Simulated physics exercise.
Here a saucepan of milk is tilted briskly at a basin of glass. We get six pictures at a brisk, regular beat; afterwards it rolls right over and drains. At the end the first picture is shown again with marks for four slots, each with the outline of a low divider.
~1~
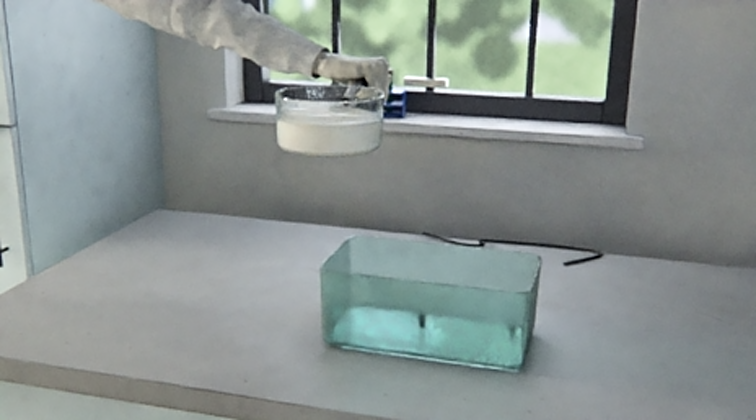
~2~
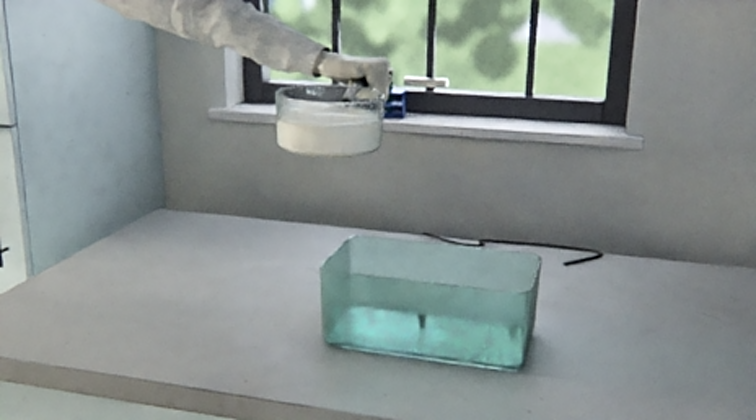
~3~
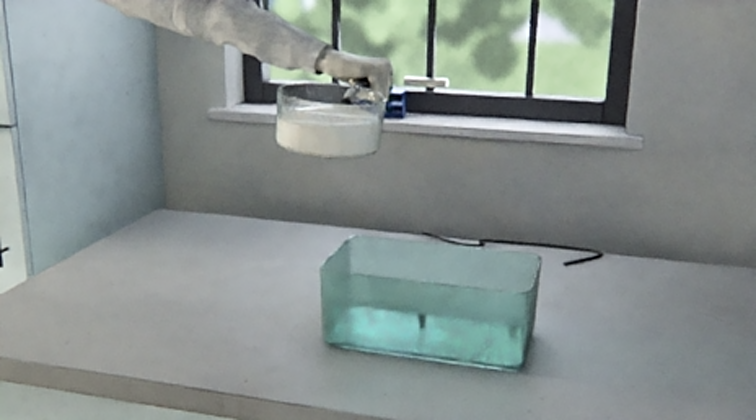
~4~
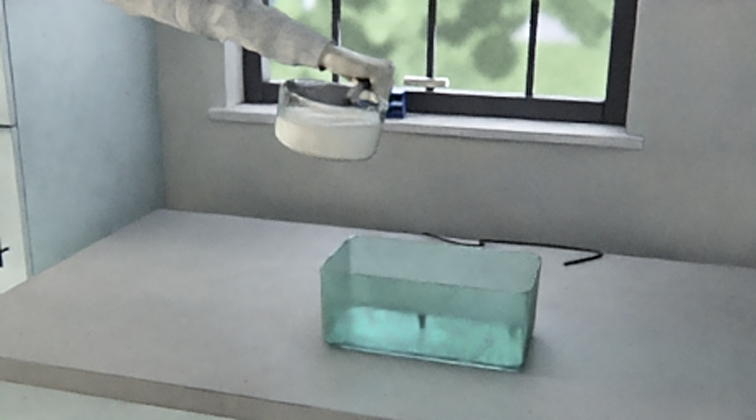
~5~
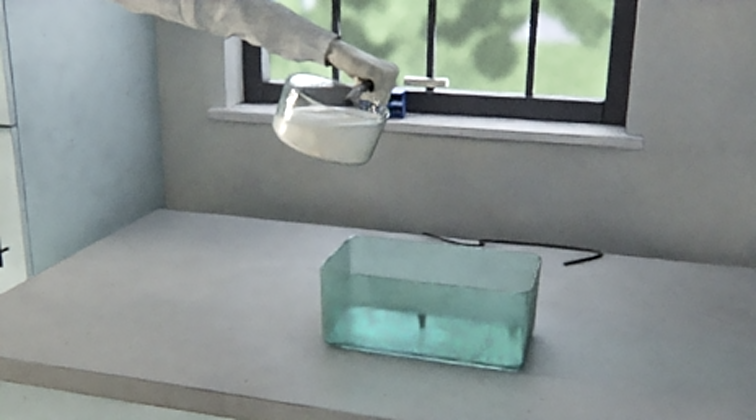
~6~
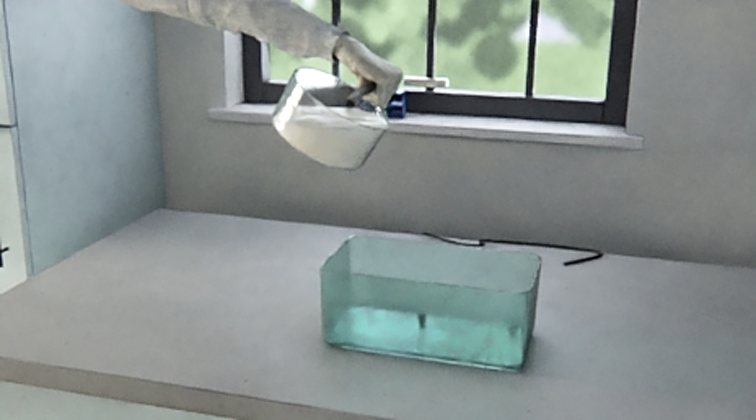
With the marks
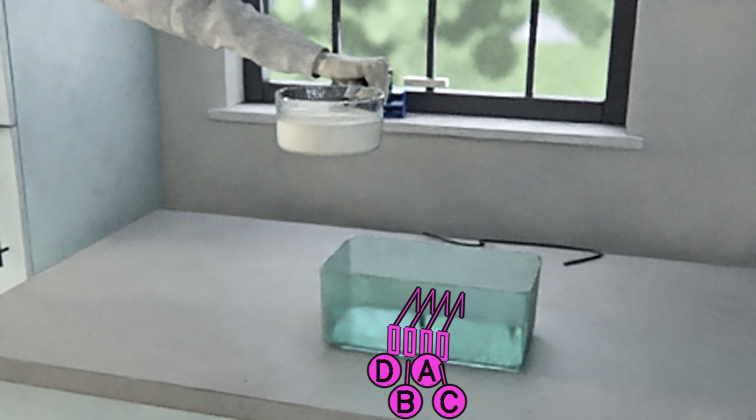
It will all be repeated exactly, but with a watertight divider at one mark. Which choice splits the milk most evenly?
Use position B.
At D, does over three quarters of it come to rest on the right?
No, it does not.
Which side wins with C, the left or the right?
More ends on the left.
In magenta, A at (424, 363); B at (408, 360); C at (440, 365); D at (392, 358).
If A is chosen, about 75 % ends left of the wall and 24 % right of it.
If B is chosen, about 51 % ends left of the wall and 47 % right of it.
If C is chosen, about 93 % ends left of the wall and 5 % right of it.
If D is chosen, about 32 % ends left of the wall and 66 % right of it.
